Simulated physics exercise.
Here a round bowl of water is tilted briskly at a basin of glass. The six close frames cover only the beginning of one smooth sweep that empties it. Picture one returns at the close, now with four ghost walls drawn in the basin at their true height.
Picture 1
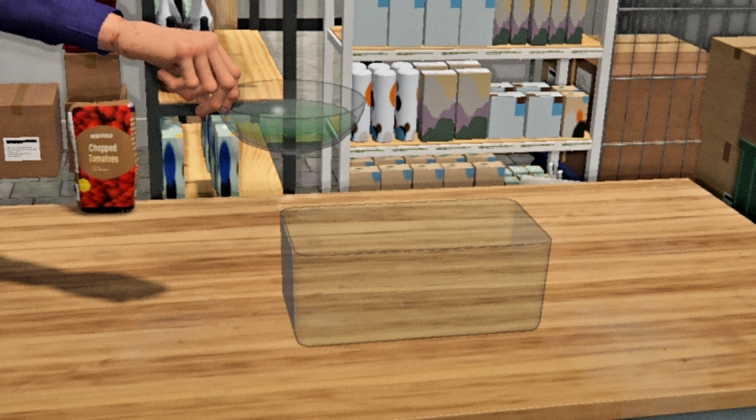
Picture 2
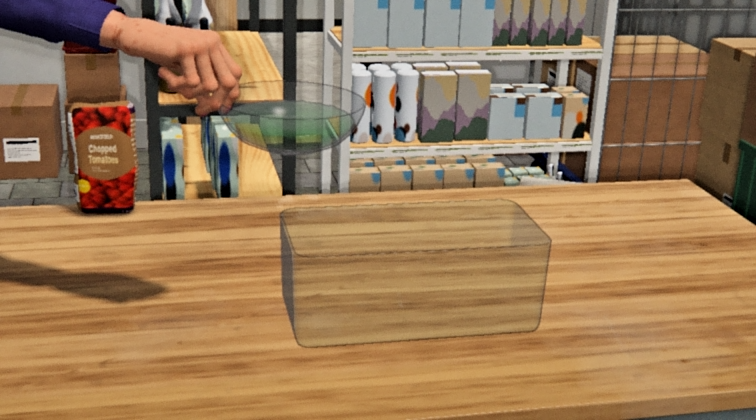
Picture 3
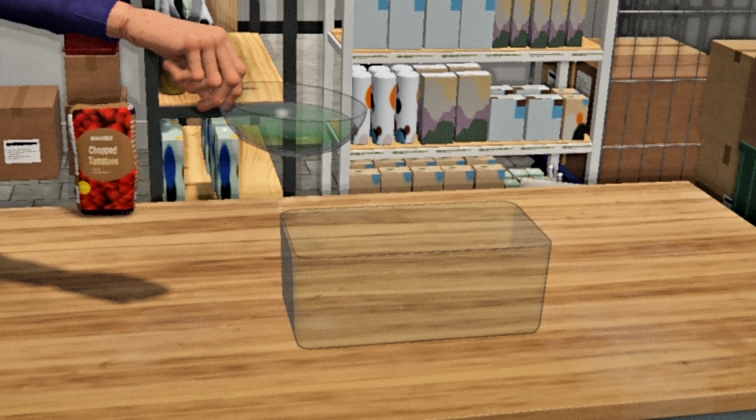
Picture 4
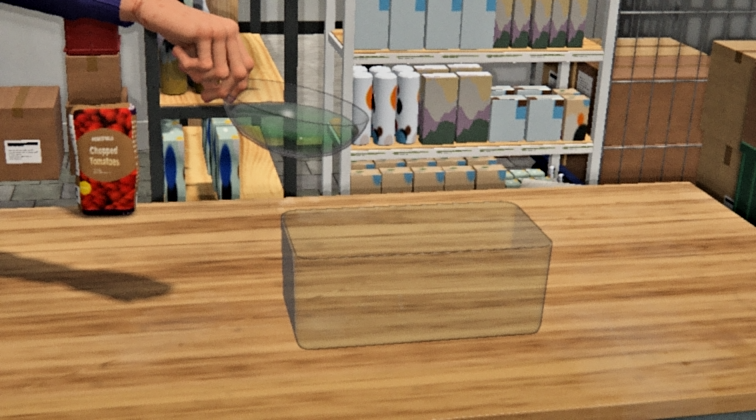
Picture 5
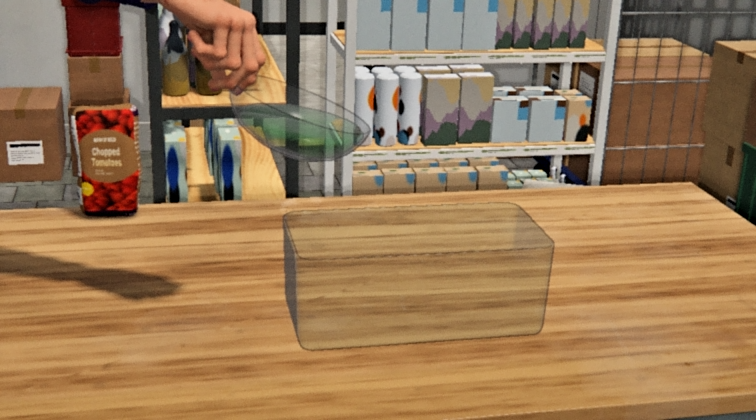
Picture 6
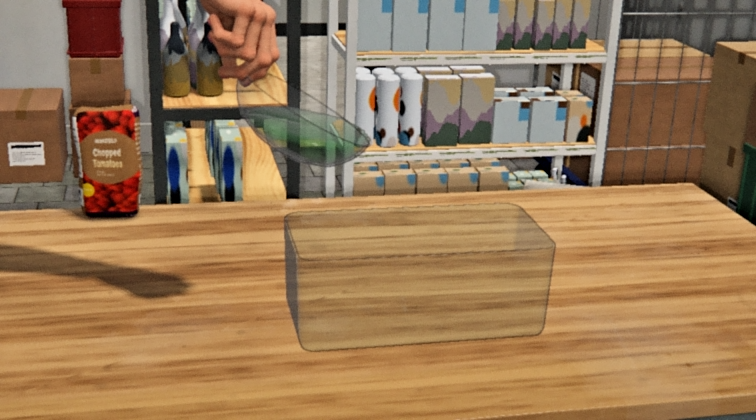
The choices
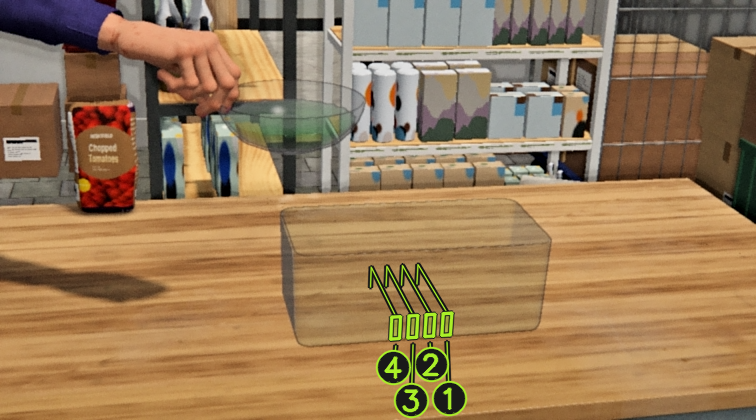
In a storeroom with stocked shelves and cardboard boxes behind, a wooden counter is seen from the front and slightly above. A clear, empty glass basin sits mid-counter, a red carton of chopped tomatoes stands at the left, and a hand holds a transparent round bowl of greenish water above. The hand keeps the bowl nearly level, then rises and tilts it rightward until water reaches over its lowered lip.
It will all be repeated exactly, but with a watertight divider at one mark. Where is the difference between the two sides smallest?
Use slot 3.
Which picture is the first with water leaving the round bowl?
Picture 6.
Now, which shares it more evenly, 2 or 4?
The answer is 4.
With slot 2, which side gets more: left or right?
The left side.
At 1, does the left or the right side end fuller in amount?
The left side.
In lime, 1 at (446, 341); 2 at (430, 343); 3 at (413, 344); 4 at (395, 345).
With 1, about 82 % ends left of the wall and 14 % right of it; 4 % is lost outside.
With 2, about 79 % ends left of the wall and 16 % right of it; 5 % is lost outside.
With 3, about 53 % ends left of the wall and 45 % right of it; 3 % is lost outside.
With 4, about 30 % ends left of the wall and 69 % right of it.
